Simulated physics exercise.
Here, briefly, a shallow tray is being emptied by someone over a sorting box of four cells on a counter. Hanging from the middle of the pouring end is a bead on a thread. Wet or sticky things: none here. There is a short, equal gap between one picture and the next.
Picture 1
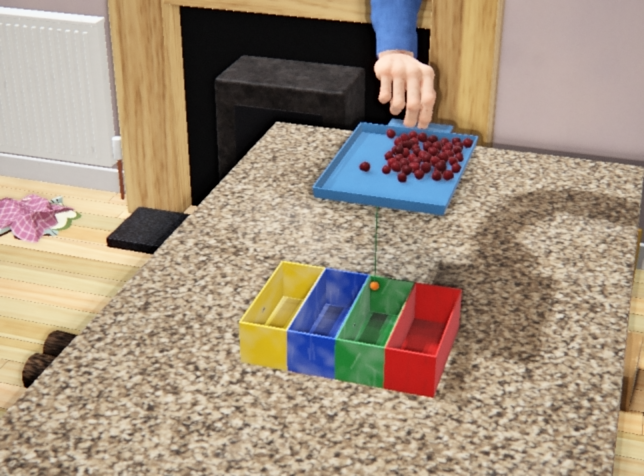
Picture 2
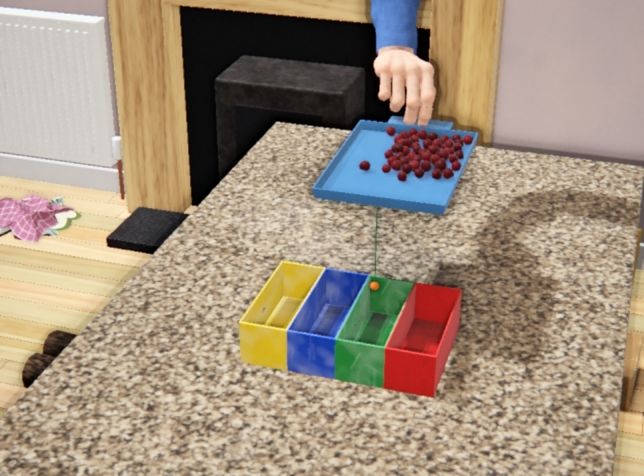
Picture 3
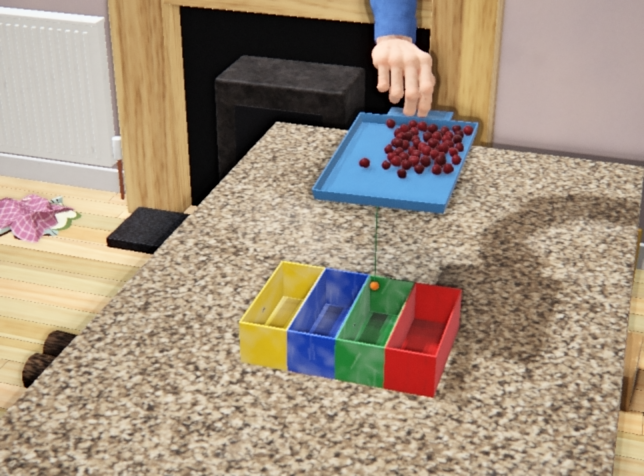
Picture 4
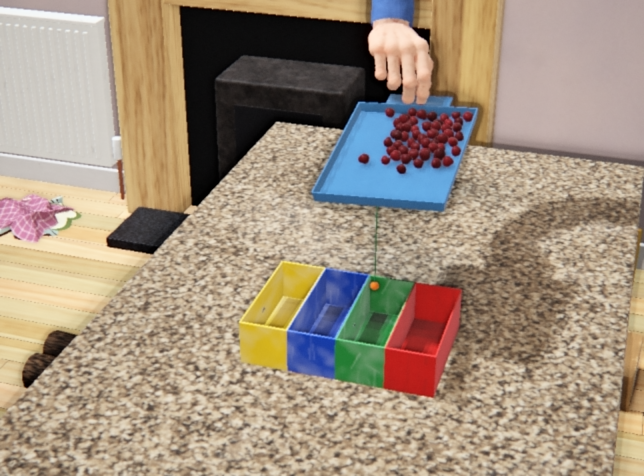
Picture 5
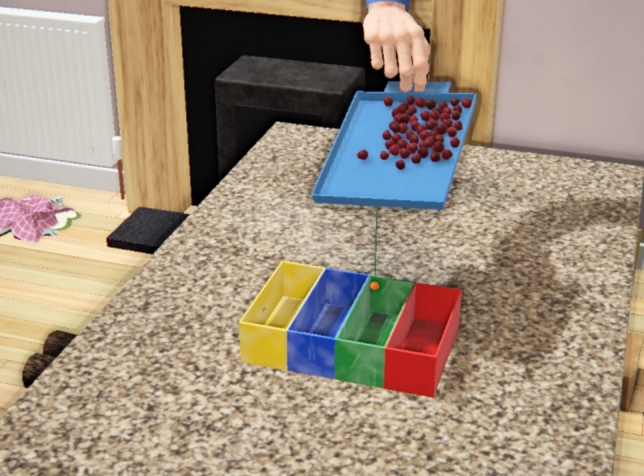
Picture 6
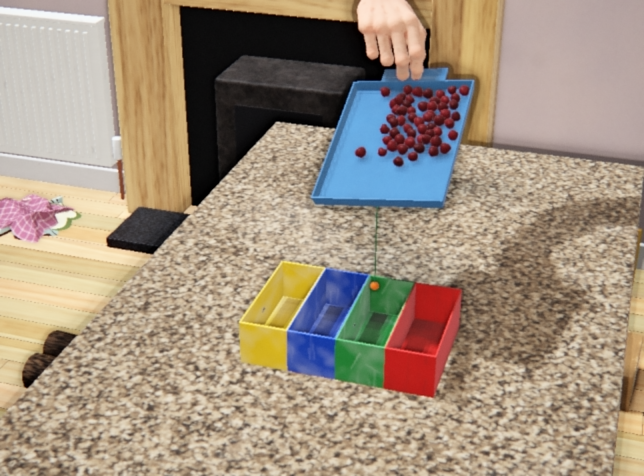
A hand raises the back of a blue tray of dark red berries, tilting it steadily.
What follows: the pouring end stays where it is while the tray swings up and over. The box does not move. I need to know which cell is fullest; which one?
That is the blue cell.
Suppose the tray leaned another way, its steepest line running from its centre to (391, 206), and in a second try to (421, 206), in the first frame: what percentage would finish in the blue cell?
You'd see roughly 10 per cent the first time and 0 per cent the second.
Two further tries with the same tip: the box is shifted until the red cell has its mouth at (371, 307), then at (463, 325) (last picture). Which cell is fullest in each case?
So the first one goes to the green cell and the second to that yellow cell.
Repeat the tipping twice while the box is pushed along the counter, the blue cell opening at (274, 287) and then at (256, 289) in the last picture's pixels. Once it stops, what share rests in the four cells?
Result, in turn: 90 %, 90 %.
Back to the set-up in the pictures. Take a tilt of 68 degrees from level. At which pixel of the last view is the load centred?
The load's middle is around (346, 182).
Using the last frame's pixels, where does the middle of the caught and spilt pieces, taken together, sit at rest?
Roughly at (324, 344), give or take.
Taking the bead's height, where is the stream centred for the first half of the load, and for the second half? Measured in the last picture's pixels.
Early-half point (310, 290); late-half point (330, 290).
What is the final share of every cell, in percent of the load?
Yellow 20 %, blue 50 %, green 20 %, red 0 %.
Soon after the last picture, tray tipped steeply; most on the tray; a stray few in the yellow cell; a small part falling or outside the box.
A little later, tray tipped past a quarter turn; about two thirds on the tray; a small part in the yellow cell; a small part in the blue cell; a small part in the green cell; a small part falling or outside the box.
Later still, tray tipped past a quarter turn; about half in the blue cell; about a quarter in the yellow cell; about a quarter in the green cell; a stray few in the red cell; a small part falling or outside the box.
At rest, tray tipped past a quarter turn; about half in the blue cell; about a quarter in the yellow cell; about a quarter in the green cell; a stray few in the red cell; a small part outside the box.
